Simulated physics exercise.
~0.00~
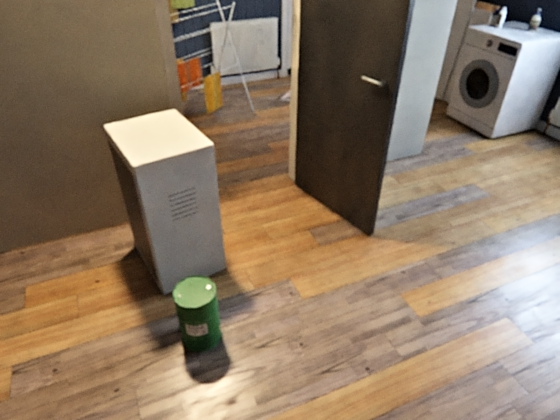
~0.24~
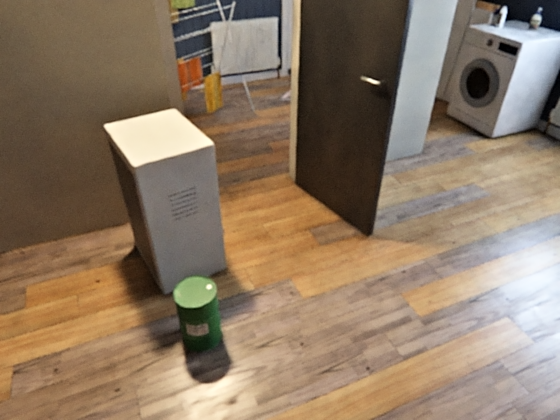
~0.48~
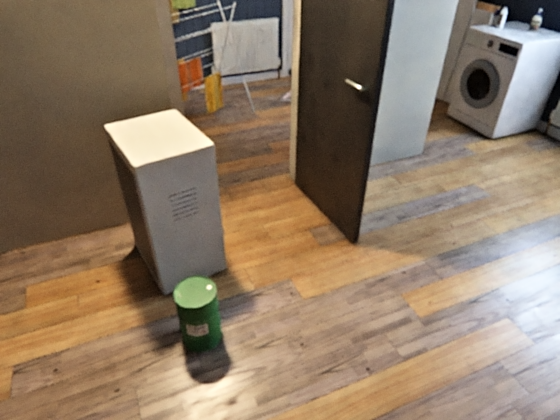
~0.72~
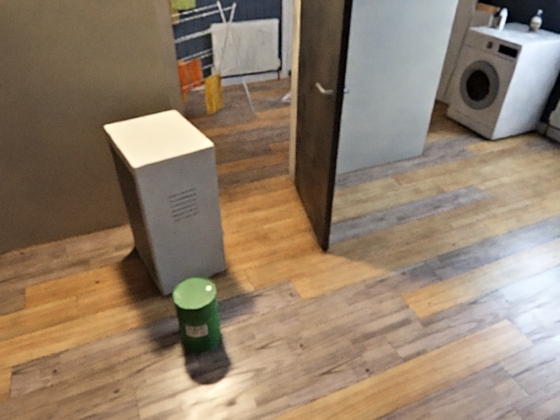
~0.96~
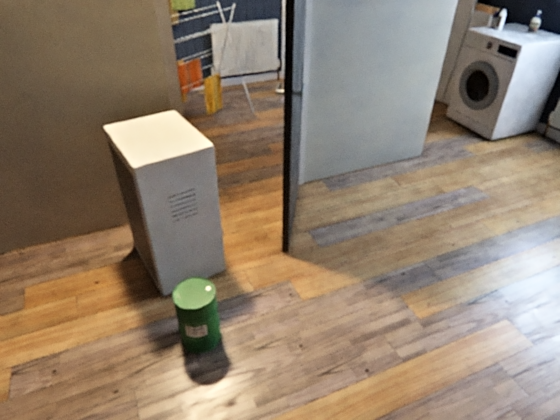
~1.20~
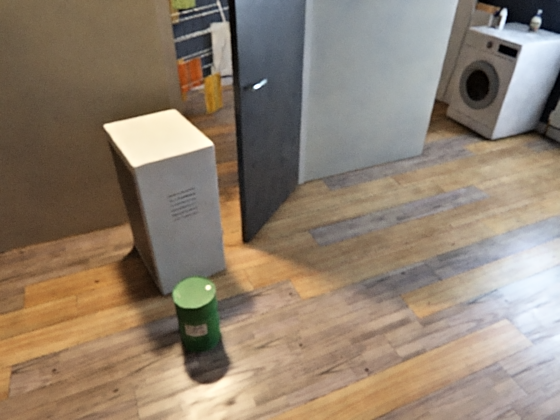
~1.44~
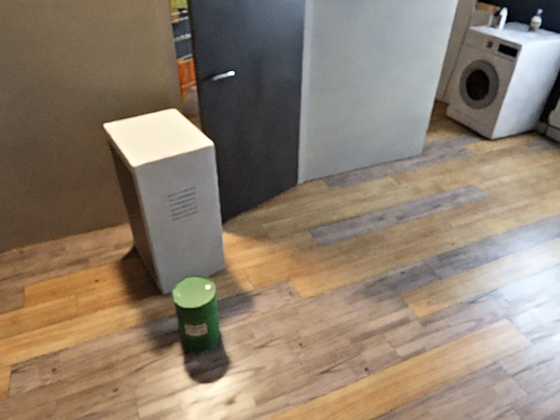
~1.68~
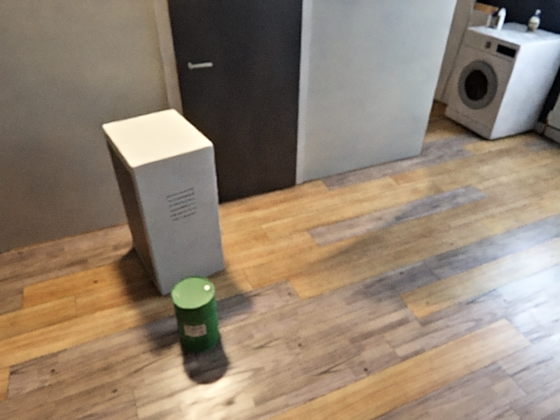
In a wood-floored room, a dark door swings leftward until fully closed behind a pale cabinet and green canister, both staying put.
